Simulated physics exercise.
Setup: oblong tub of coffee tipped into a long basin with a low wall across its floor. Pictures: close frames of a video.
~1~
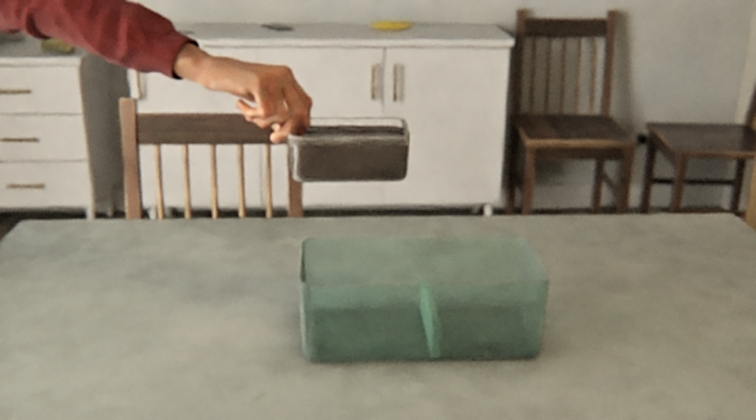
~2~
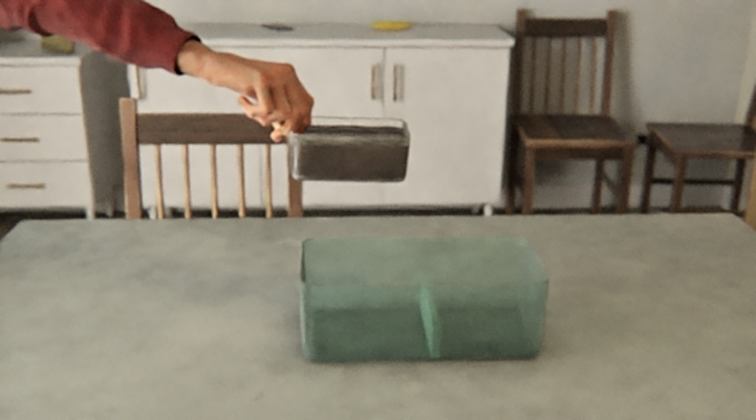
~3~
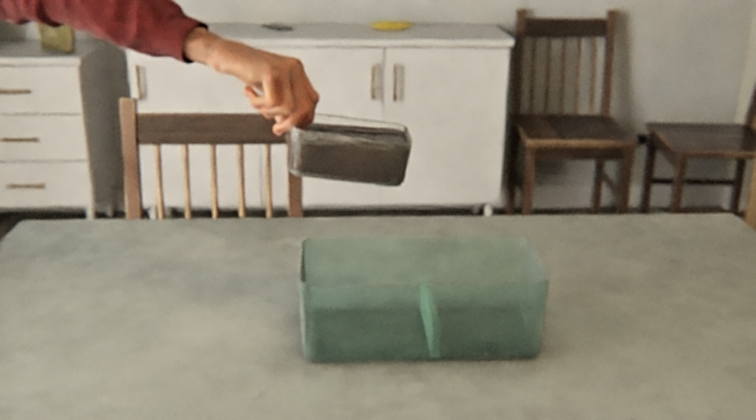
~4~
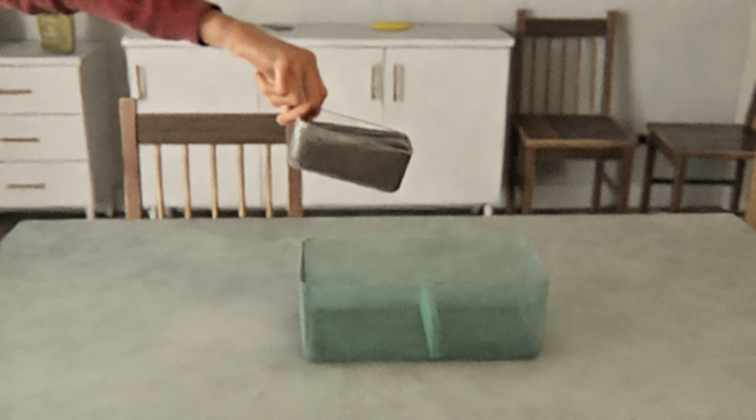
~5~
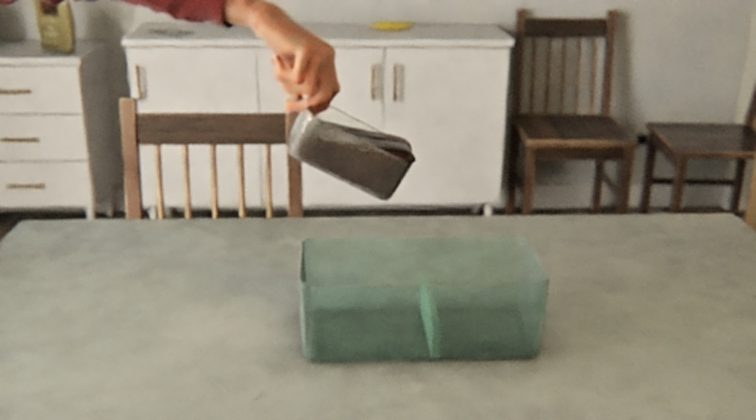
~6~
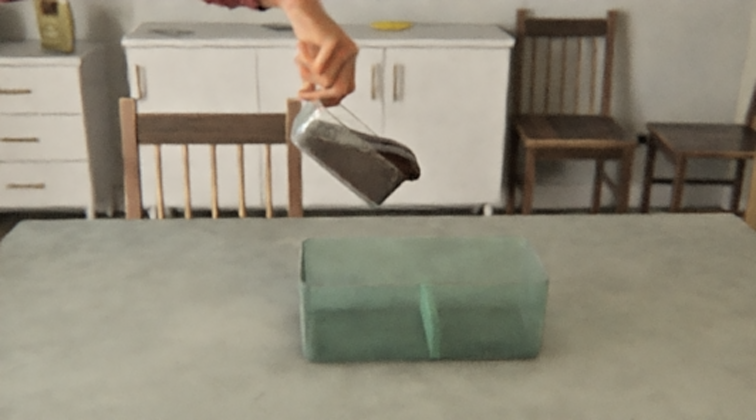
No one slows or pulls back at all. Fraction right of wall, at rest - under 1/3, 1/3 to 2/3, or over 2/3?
The share right of the wall lands inside the two marks of one third and two thirds.
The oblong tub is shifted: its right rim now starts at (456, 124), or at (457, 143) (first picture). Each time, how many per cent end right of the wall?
75 % and 75 %.
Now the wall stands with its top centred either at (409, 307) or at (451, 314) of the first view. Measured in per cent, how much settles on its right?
I'd expect near 75 percent the first time and near 30 percent the next.
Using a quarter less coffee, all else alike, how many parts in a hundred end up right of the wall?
Near 50 in a hundred.
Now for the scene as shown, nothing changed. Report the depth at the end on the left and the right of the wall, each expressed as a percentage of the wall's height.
Roughly 20 percent left, 40 percent right.
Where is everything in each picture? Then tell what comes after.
In the first frame, it leans 0°; its right rim is at (407, 129); the coffee meets the walls at (293, 133) and (405, 133); the long basin's rim runs from (301, 262) to (538, 259); the wall's top is at (430, 301).
In the second frame, it leans 2°; its right rim is at (407, 130); the coffee meets the walls at (294, 132) and (405, 134).
In the third frame, it leans 7°; its right rim is at (409, 136); the coffee meets the walls at (295, 130) and (406, 136).
In the fourth frame, it leans 16°; its right rim is at (410, 145); the coffee meets the walls at (296, 128) and (409, 139).
In the fifth frame, it leans 28°; its right rim is at (409, 156); the coffee meets the walls at (296, 127) and (403, 145); 4 per cent is over the edge.
In the sixth frame, it leans 41°; its right rim is at (405, 169); the coffee meets the walls at (296, 124) and (391, 149); 12 per cent is over the edge.
A moment on, the oblong tub is tipped right over and 8 per cent is still to pour, 14 is left of the wall and 49 right of it.
Next, the oblong tub is tipped right over and 0 per cent is still to pour, 32 is left of the wall and 53 right of it.
Then the oblong tub is tipped right over and 0 per cent is still to pour, 40 is left of the wall and 55 right of it.
Later the oblong tub is tipped right over and 0 per cent is still to pour, 41 is left of the wall and 56 right of it.
In the end 41 per cent lies left of the wall, 56 right of it and 4 outside.
